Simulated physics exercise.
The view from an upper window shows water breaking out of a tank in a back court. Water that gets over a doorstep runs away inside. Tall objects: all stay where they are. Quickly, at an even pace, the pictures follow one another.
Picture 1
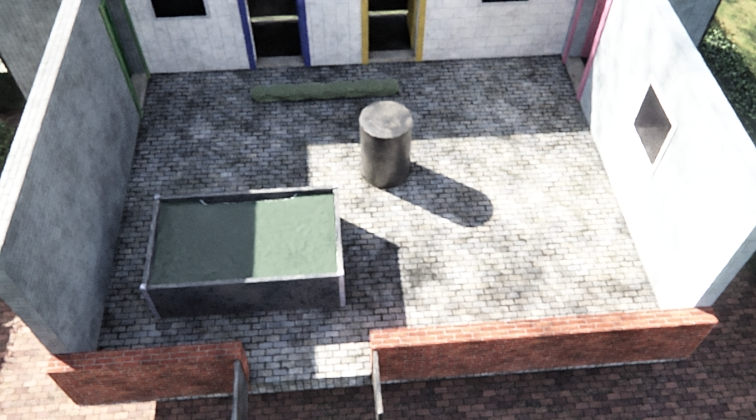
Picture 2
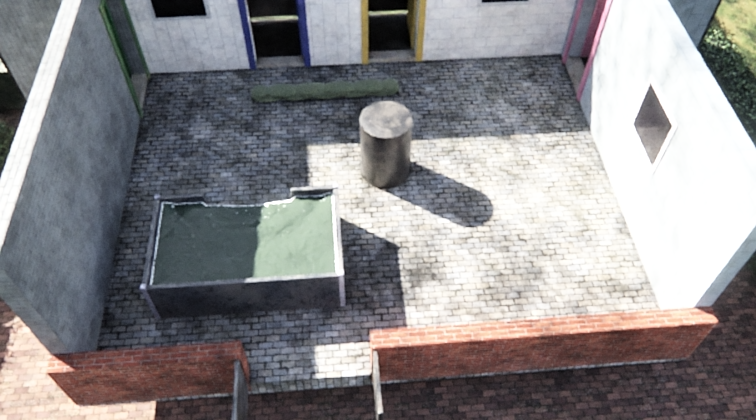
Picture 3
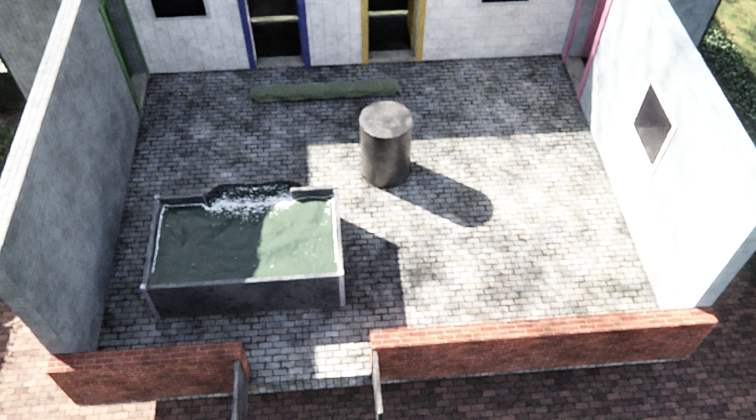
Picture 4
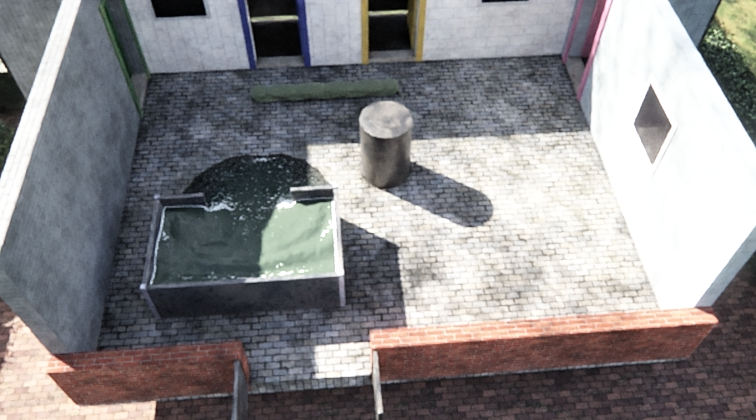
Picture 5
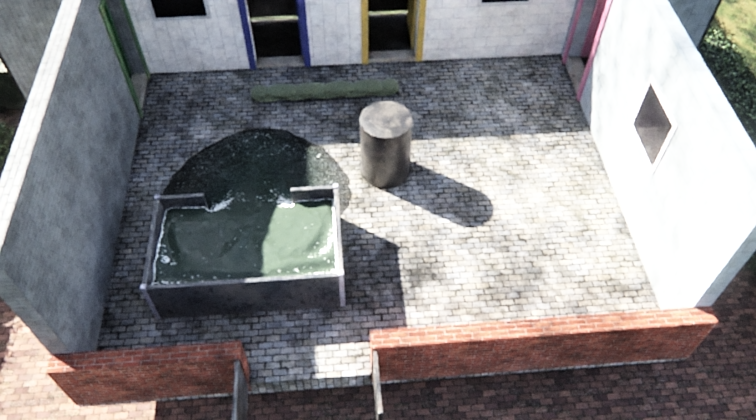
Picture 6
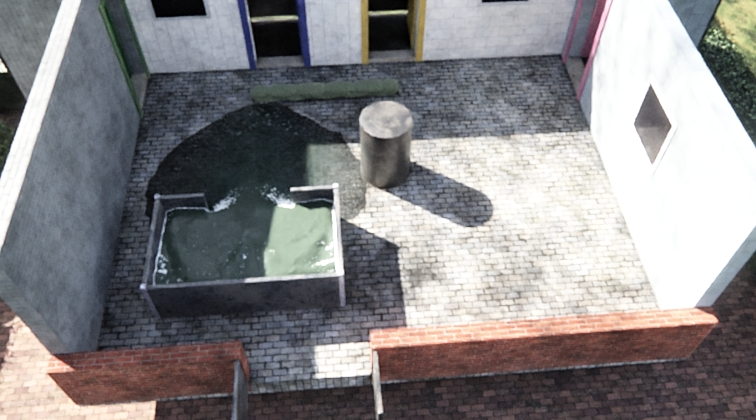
Green water dipped at a gap in the far side of a rectangular tank, then poured through and spread in a widening dark fan across the paved courtyard, nearing a grey cylinder.
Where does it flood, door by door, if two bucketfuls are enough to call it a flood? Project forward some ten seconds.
At the pink door it does not flood; at the yellow door it does not flood; at the green door it floods; at the blue door it floods.
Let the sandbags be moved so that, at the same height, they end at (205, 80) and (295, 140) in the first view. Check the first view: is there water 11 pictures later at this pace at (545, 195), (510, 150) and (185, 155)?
Taking the spots in turn: Untouched, untouched and submerged.
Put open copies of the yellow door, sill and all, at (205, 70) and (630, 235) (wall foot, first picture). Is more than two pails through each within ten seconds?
The first door comes in higher, while the second comes in lower.
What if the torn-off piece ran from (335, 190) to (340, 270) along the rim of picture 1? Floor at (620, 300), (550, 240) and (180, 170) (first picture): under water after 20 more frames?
The first spot is soaked, the second soaked and the third spared.
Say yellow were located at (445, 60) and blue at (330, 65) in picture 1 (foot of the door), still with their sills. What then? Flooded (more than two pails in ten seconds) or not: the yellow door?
Well, the yellow door doesn't reach it.
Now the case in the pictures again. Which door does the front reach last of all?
My answer: The pink door.
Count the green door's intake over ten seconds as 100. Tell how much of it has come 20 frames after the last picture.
It would be roughly 95 percent of the ten-second total.
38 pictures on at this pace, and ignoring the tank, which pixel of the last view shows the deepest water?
I'd say near (541, 56).
A moment on, water covers 30 % of the floor; the pink door not reached, the yellow door not reached, the green door not reached, the blue door wet at the sill, nothing in.
Next, water covers 35 % of the floor; the pink door not reached, the yellow door wet at the sill, nothing in, the green door under two buckets in, the blue door over two buckets in.
Then, water covers 50 % of the floor; the pink door wet at the sill, nothing in, the yellow door wet at the sill, nothing in, the green door over two buckets in, the blue door over two buckets in.
Later, water covers 65 % of the floor; the pink door wet at the sill, nothing in, the yellow door wet at the sill, nothing in, the green door over two buckets in, the blue door over two buckets in.
In the end, water covers 90 % of the floor; the pink door wet at the sill, nothing in, the yellow door wet at the sill, nothing in, the green door over two buckets in, the blue door over two buckets in.
